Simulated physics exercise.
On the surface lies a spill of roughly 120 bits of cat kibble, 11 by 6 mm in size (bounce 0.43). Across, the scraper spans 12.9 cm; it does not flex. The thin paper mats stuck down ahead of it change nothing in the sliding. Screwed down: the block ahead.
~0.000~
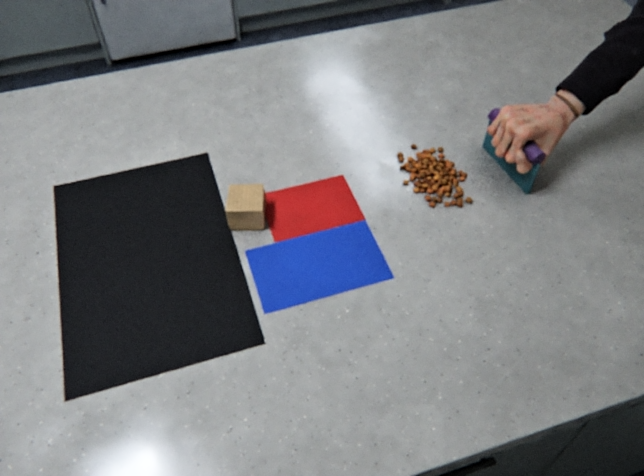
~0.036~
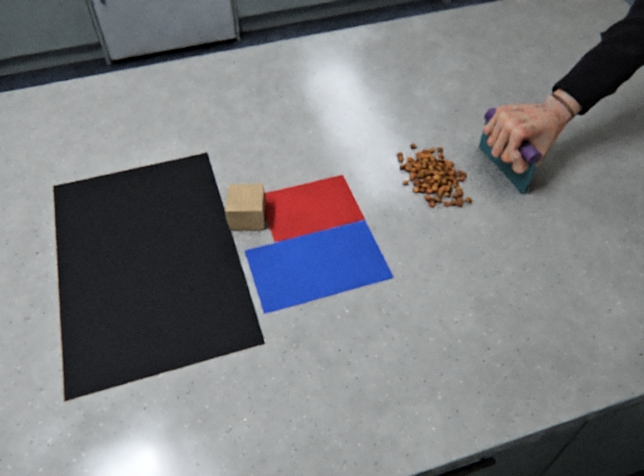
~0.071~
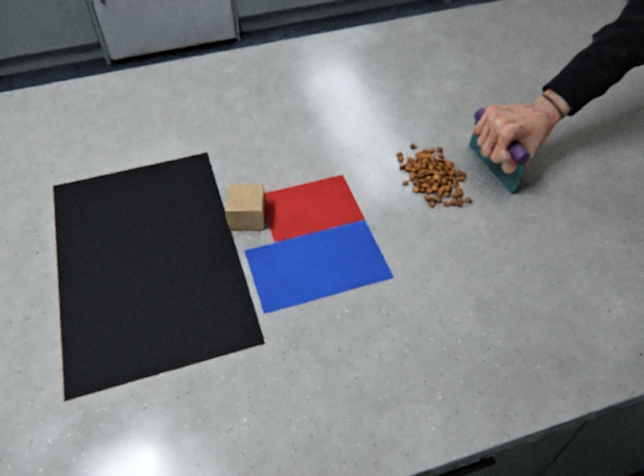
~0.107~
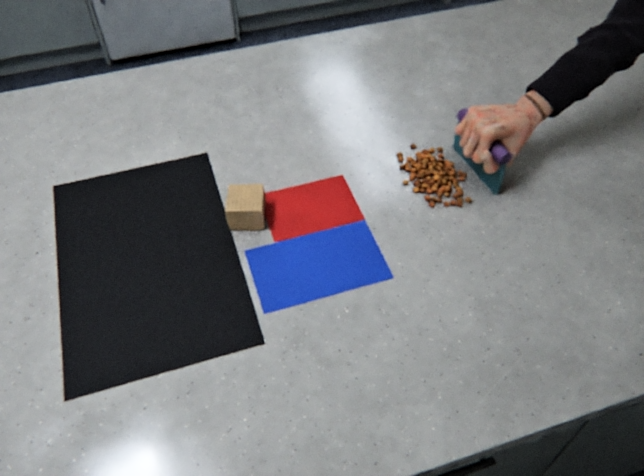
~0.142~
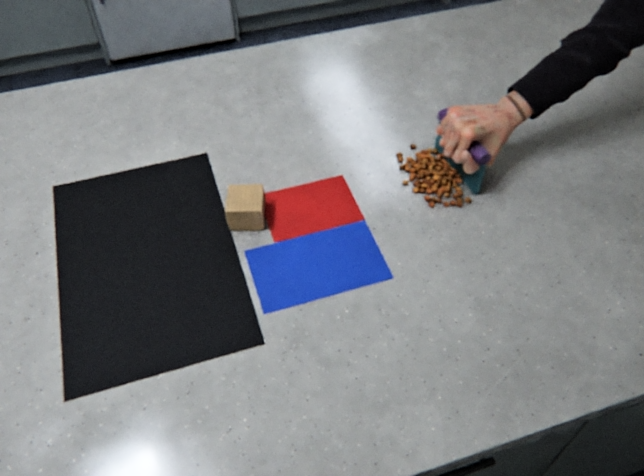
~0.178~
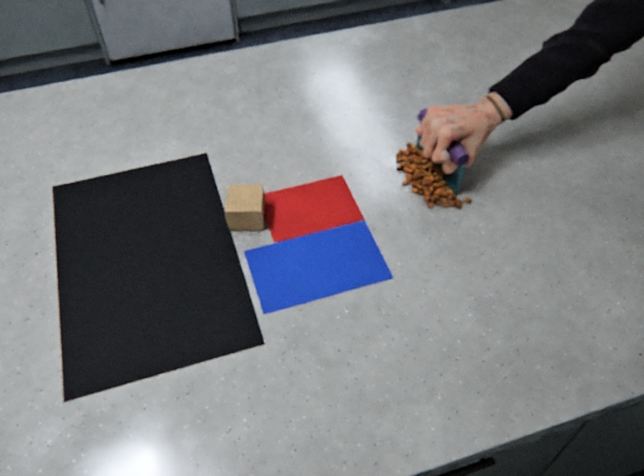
A hand slides a scraper left across the counter and pushes into the scattered kibble.
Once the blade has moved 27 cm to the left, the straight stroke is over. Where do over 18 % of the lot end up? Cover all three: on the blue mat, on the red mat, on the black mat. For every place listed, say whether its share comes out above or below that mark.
Blue mat - below, red mat - above, black mat - below.
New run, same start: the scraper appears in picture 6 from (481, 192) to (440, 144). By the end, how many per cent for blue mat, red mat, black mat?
At rest the blue mat holds 30 %, the red mat 30 %, and the black mat 0 %.
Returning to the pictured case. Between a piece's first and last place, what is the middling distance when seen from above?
Some 20 centimetres.
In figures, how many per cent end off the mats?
Around 55 in a hundred.
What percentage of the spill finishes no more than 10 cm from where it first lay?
I'd put it at close to 20 percent.
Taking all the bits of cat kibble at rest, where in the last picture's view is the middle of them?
Somewhere near pixel (323, 194).
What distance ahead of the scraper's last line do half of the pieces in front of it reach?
Around 5 cm from the line.
Then, at 0.33 s, scraper 25 cm from its start, spill 17 cm wide; red mat 10 %, off the mats 90 %.
Then, at 0.49 s, scraper 29 cm from its start, spill 20 cm wide; red mat 40 %, off the mats 55 %.
Then, at 0.62 s, scraper 29 cm from its start, spill 20 cm wide; blue mat 5 %, red mat 40 %, off the mats 55 %.
At rest (1.0 s), blue mat 5 %, red mat 40 %, black mat 0 %, off the mats 55 %.
